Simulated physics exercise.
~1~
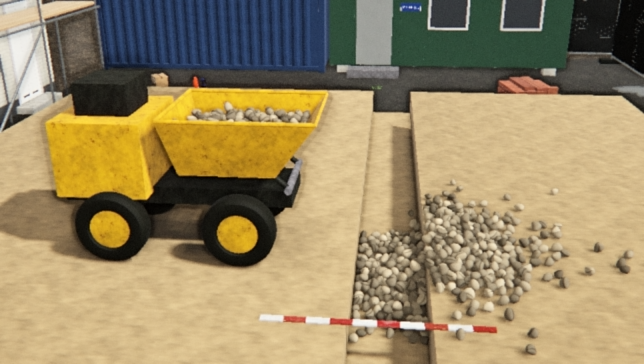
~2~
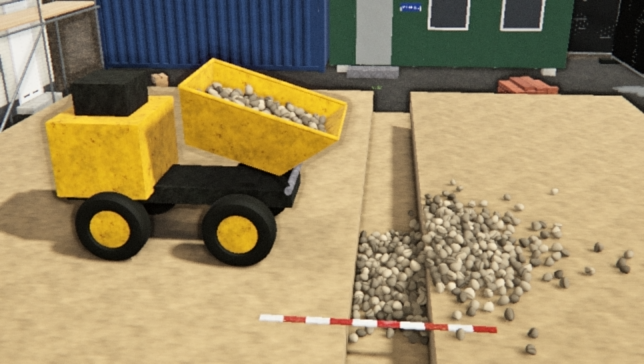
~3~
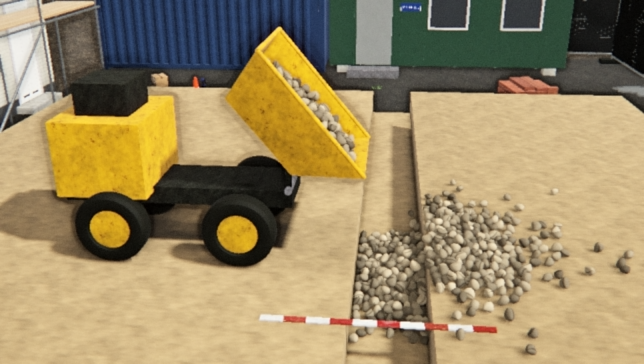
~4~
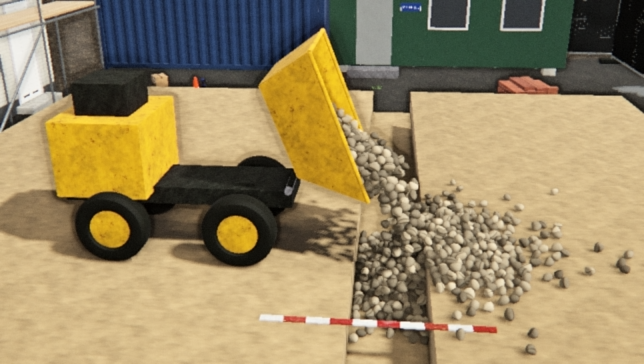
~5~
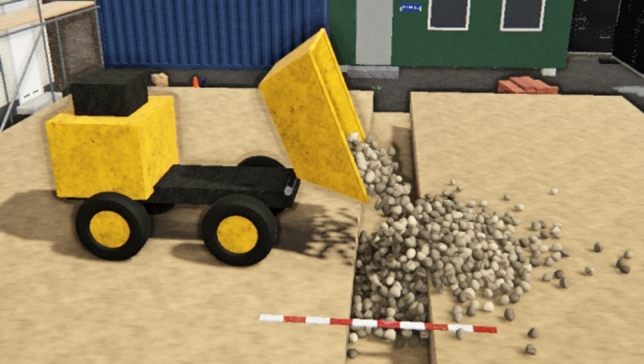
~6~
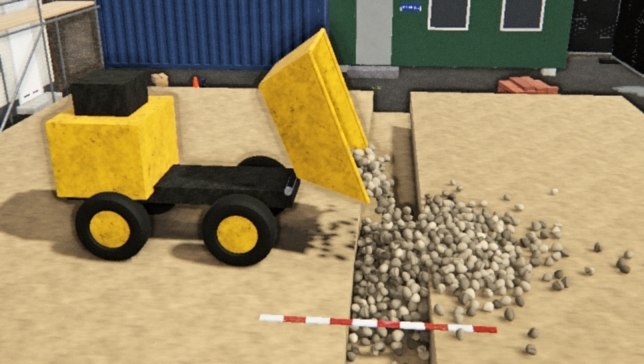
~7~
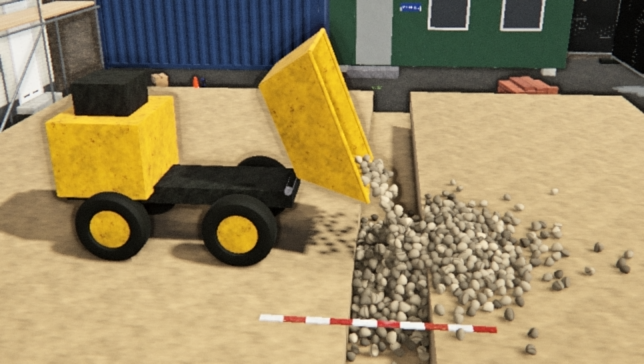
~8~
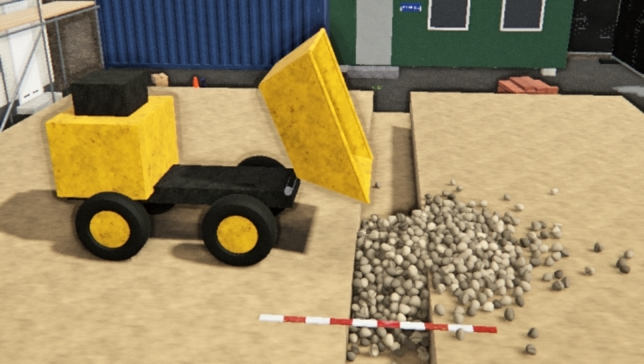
On a sandy yard, a yellow dumper tips its skip and empties stones into a trench.
